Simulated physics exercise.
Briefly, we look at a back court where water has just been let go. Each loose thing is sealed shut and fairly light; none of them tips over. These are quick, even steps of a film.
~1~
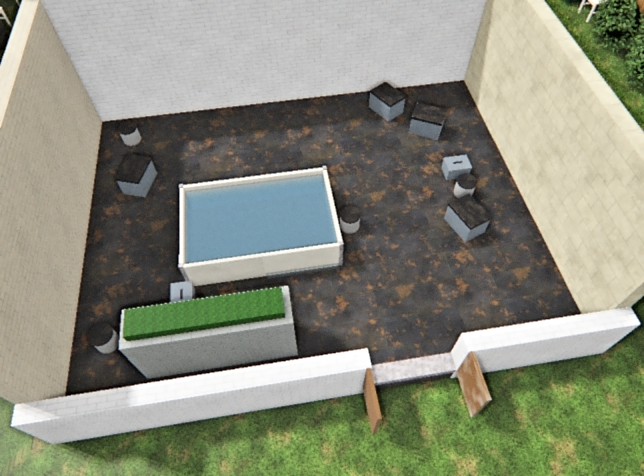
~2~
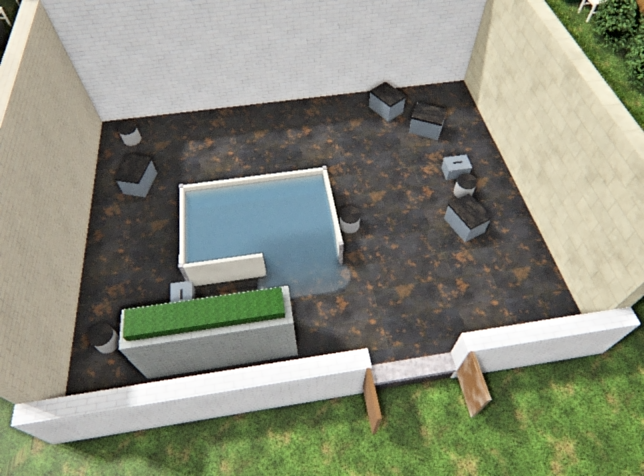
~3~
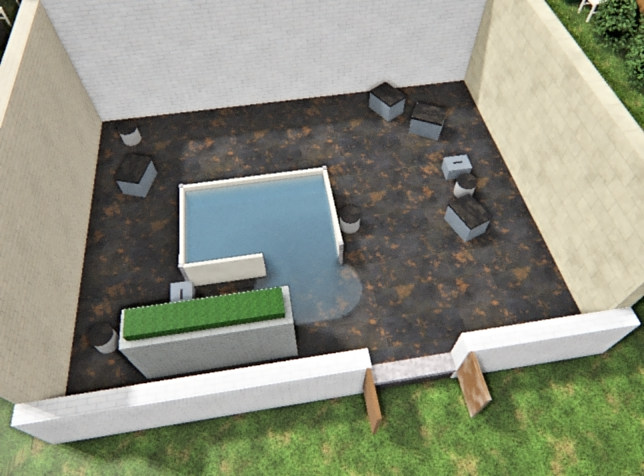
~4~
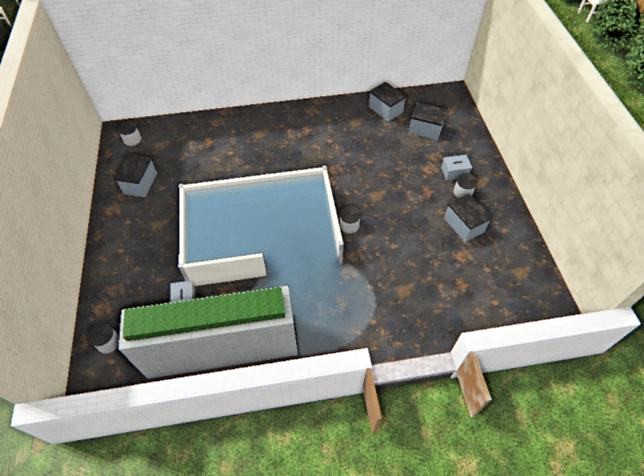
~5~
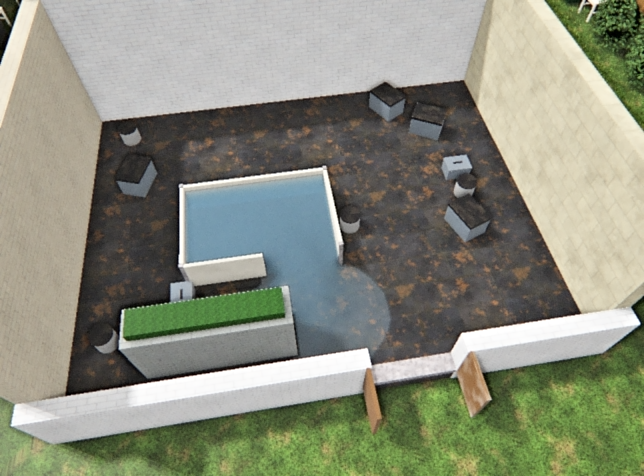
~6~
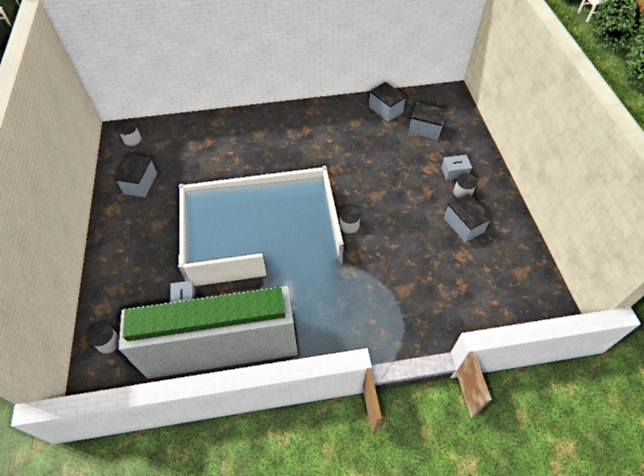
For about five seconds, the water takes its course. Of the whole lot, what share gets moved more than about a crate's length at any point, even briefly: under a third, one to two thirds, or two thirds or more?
The things swept well aside make up a smaller part than a third.
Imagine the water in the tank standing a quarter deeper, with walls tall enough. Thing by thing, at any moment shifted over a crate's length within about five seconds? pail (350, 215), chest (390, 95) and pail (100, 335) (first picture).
One after the other: Never so far, less than that, shifted that much.
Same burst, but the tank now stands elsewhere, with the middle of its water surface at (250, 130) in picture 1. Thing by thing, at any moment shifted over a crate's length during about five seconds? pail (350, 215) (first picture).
Lab note - finding: Distance reached.
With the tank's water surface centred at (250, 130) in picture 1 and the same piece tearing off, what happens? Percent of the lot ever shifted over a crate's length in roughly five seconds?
Roughly 10 per cent.
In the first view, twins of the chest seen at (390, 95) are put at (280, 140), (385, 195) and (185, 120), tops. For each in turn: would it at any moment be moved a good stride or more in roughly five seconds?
Per listing: Largely stays, largely stays, largely stays.
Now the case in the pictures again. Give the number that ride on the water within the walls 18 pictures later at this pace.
My tally gives 0.
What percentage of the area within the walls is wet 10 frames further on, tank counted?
30 per cent or so.
A moment on, 0 of 10 are well off their spots; 0 afloat.
Next, 0 of 10 are well off their spots; 0 afloat.
Later, 0 of 10 are well off their spots; 0 afloat.
In the end, 1 of 10 are well off their spots, and 1 have been at some point; 0 afloat.
